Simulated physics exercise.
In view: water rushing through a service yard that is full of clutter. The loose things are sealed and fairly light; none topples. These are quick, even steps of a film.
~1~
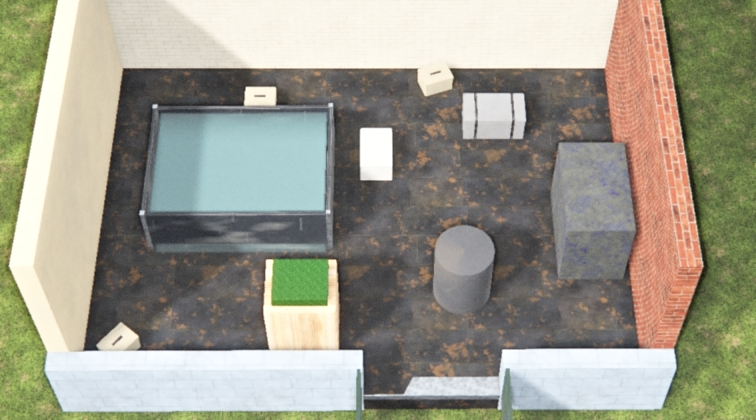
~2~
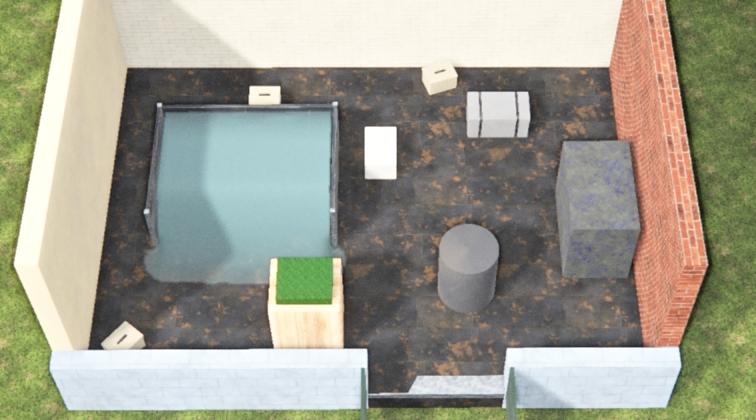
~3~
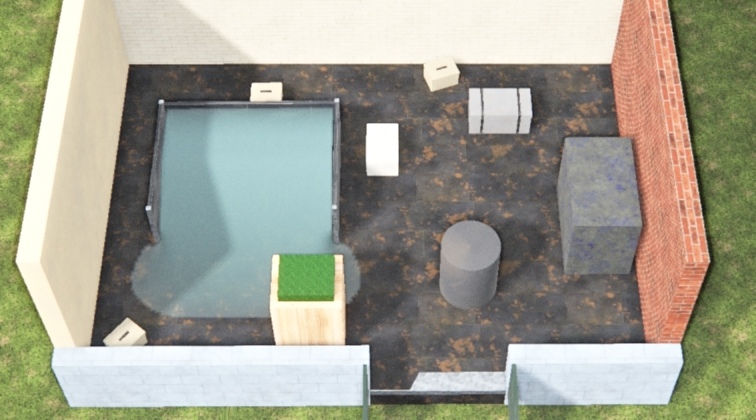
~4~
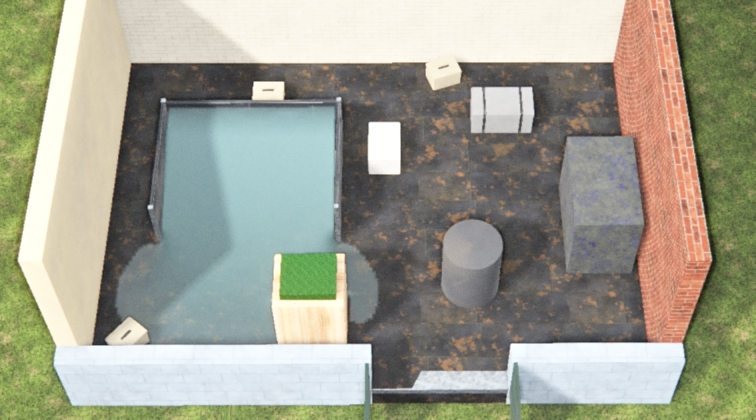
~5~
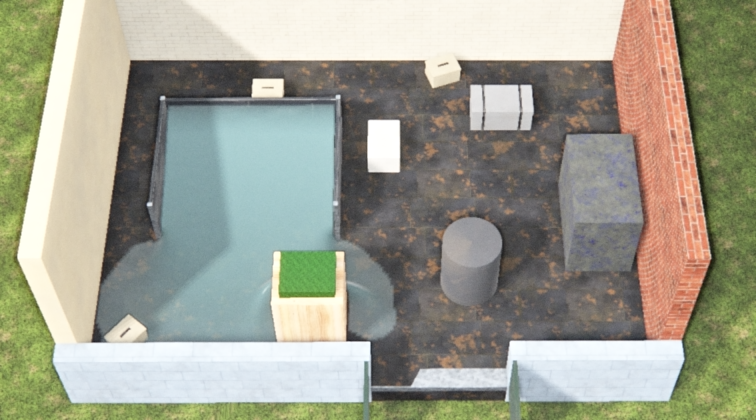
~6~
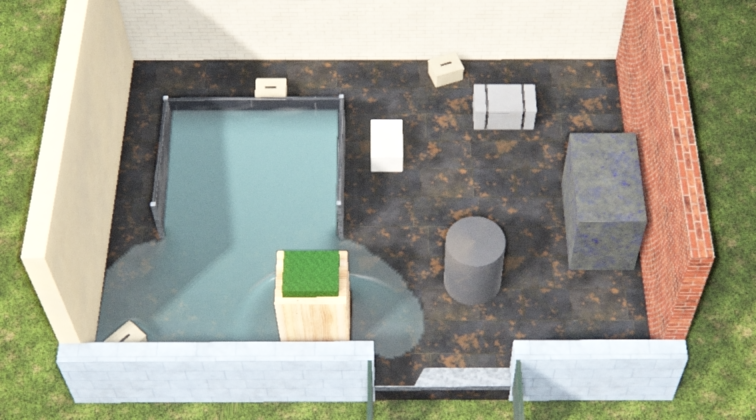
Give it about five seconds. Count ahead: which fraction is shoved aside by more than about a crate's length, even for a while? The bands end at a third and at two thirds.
It is from one to two thirds.
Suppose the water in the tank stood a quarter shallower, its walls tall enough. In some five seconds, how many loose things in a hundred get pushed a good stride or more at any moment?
Near 20 in a hundred.
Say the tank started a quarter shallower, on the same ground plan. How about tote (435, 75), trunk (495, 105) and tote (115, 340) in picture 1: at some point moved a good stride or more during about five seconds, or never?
One after the other: Never so far, never so far, pushed that far.
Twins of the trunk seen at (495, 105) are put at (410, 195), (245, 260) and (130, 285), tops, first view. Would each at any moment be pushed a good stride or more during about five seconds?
In that order: Never so far, that far or more, shifted that much.
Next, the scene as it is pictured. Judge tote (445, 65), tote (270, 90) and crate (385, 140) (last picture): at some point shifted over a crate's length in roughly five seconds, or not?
In turn: Short of that, shifted that much, no.
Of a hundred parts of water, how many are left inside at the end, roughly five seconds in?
About 94 per cent.
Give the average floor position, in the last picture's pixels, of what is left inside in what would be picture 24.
Close to (350, 105).
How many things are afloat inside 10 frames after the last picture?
The number is 1.
A moment on, 0 of 5 are well off their spots; 1 afloat.
Next, 1 of 5 are well off their spots; 1 afloat.
Later, 1 of 5 are well off their spots; 1 afloat.
In the end, 2 of 5 are well off their spots, and 2 have been at some point; 0 afloat.
